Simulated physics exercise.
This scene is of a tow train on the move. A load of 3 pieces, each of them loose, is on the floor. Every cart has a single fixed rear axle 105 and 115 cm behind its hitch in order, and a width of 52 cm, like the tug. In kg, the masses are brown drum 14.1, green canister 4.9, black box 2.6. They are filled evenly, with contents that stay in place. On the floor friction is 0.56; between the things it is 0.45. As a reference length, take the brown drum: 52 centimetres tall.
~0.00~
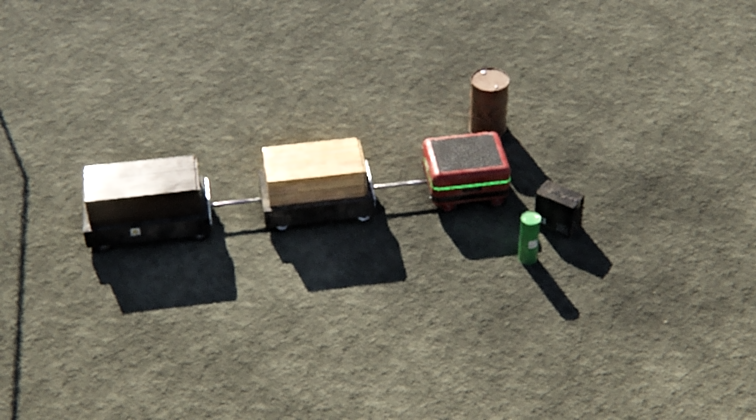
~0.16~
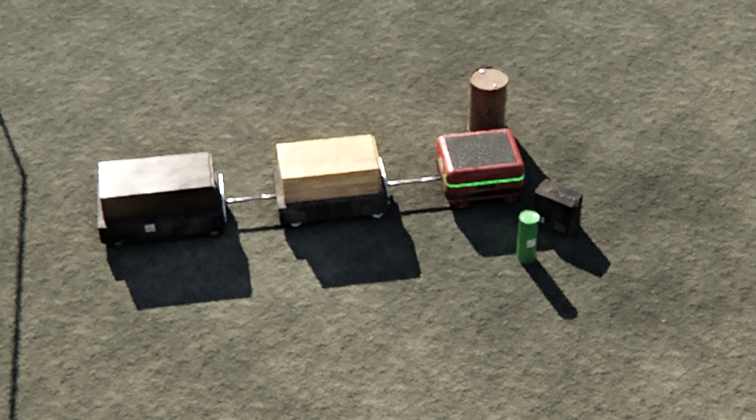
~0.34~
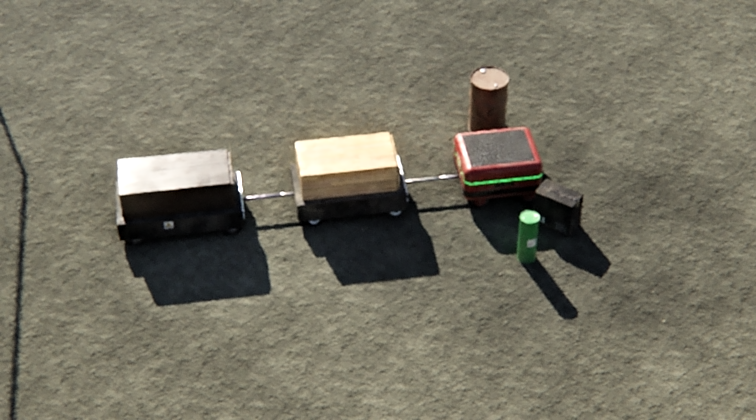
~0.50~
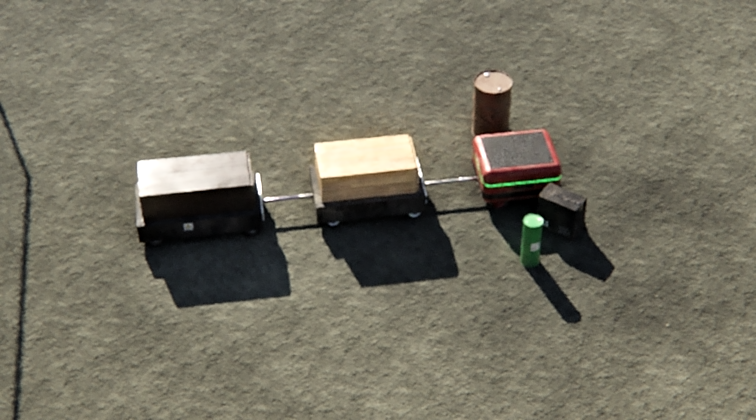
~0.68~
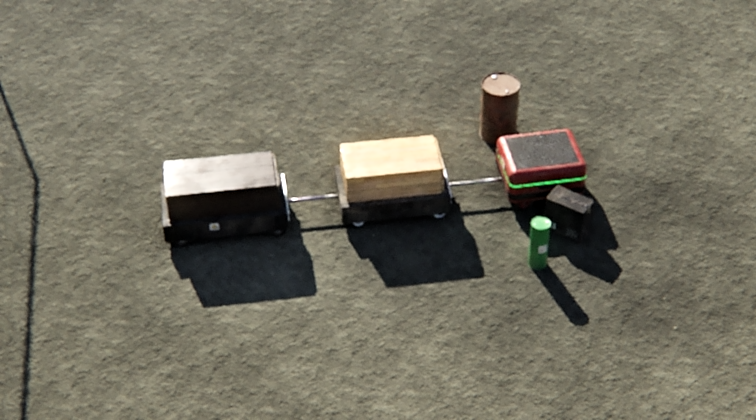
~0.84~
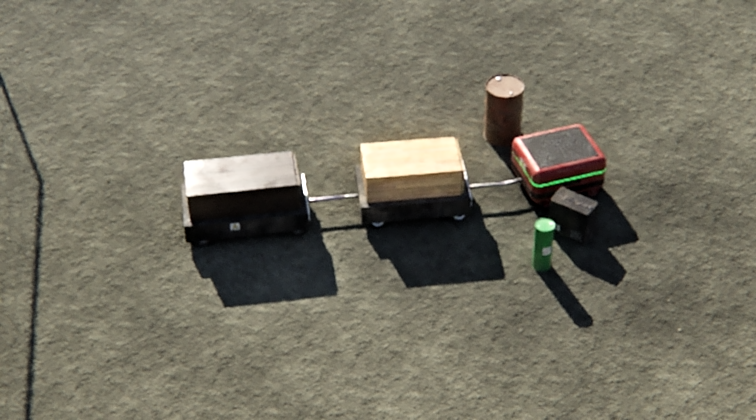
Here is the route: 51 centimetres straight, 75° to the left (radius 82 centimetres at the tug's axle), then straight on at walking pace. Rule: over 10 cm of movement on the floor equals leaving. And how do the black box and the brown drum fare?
Black box: Still at its start; brown drum: Gone from its start.
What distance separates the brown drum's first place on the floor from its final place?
Net shift near 60 cm.
After 1.94 s, tug 151 cm along.
After 3.84 s, tug 300 cm along; brown drum slid 13 cm near (504, 101).
After 5.14 s, tug 401 cm along; brown drum slid 55 cm near (500, 72).
At rest (6.8 s), not toppled but over 10 cm from the start, brown drum; the other 2 in place, give or take 10 cm. Seen from the same camera at the end, black box near (573, 216), brown drum near (497, 69).
